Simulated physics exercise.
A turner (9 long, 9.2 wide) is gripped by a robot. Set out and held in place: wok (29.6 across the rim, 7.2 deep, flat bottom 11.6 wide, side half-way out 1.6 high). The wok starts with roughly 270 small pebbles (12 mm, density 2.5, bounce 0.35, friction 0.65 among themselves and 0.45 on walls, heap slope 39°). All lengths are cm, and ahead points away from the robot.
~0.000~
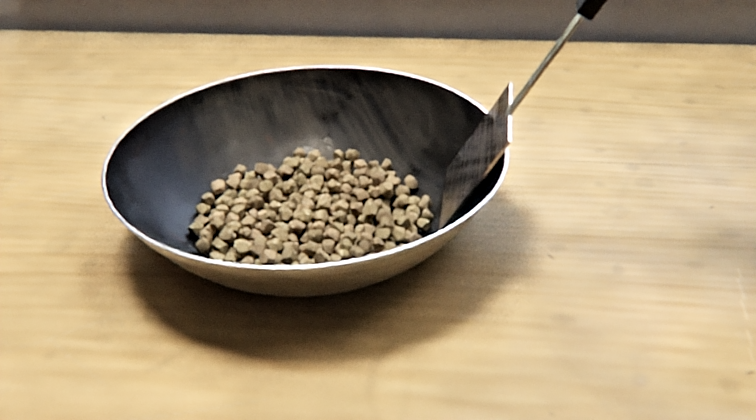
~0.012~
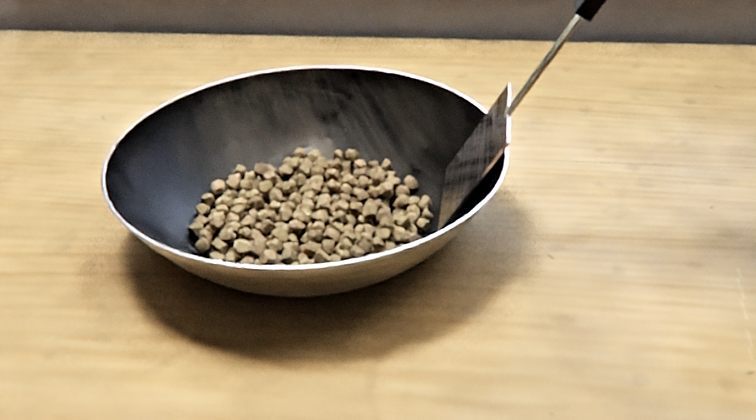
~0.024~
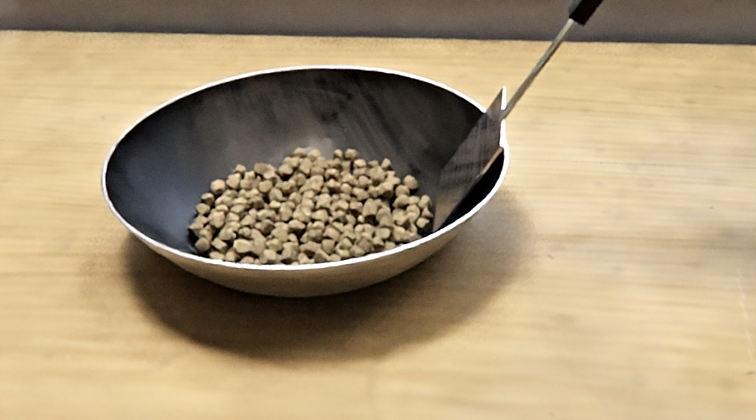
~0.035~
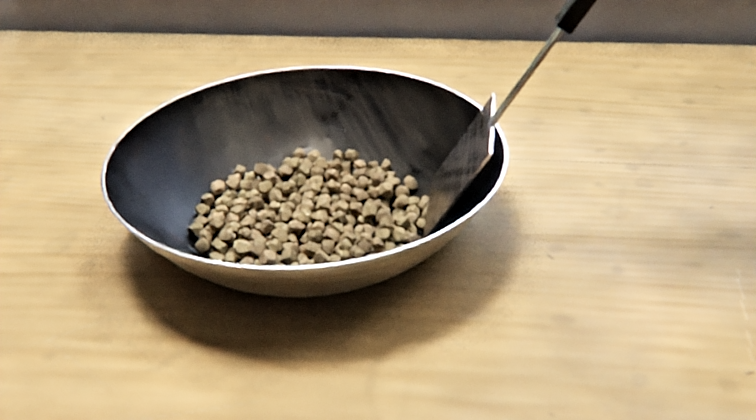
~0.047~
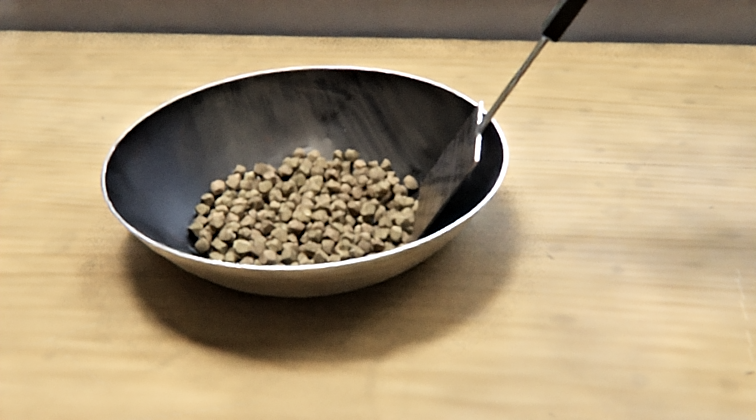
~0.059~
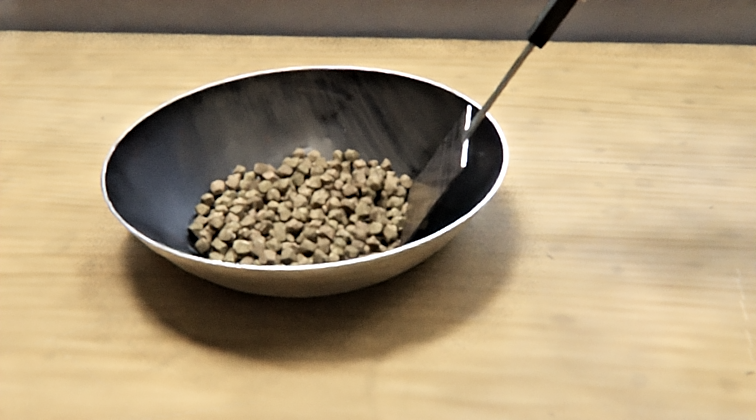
A turner with a black handle, resting at the right side of a wok of small brown pebbles, slid slowly left and pressed against the edge of the heap, which barely shifted.
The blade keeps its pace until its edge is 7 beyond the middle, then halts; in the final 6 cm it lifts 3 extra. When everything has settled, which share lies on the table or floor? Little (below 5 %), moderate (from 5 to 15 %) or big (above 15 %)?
On the table or floor the share is little, below 5 %.
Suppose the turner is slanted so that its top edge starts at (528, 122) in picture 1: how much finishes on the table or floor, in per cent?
About 0 per cent.
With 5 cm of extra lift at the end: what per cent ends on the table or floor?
Some 0 per cent.
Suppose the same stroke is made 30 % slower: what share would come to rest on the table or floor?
It would be near 0 per cent.
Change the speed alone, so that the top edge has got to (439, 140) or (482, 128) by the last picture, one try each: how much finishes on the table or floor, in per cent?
Some 10 and 0 per cent.
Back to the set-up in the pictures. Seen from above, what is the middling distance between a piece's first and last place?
Some 6 cm.
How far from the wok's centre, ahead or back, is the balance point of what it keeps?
About 6.0 cm ahead.
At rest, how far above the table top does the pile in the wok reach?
About 7.5 cm.
After 0.13 s, sloping 59°, highest piece 11 above the table; 265 in the wok, 1 on the blade or in flight.
After 0.19 s, sloping 59°, highest piece 19 above the table; 265 in the wok, 1 on the blade or in flight.
After 0.43 s, sloping 59°, highest piece 14 above the table; 258 in the wok, 4 on the table or floor, 4 on the blade or in flight.
After 1.48 s, sloping 59°, highest piece 7 above the table; 258 in the wok, 8 on the table or floor.
In the end, 258 in the wok, 8 on the table or floor. That is 3 % on the table or floor.
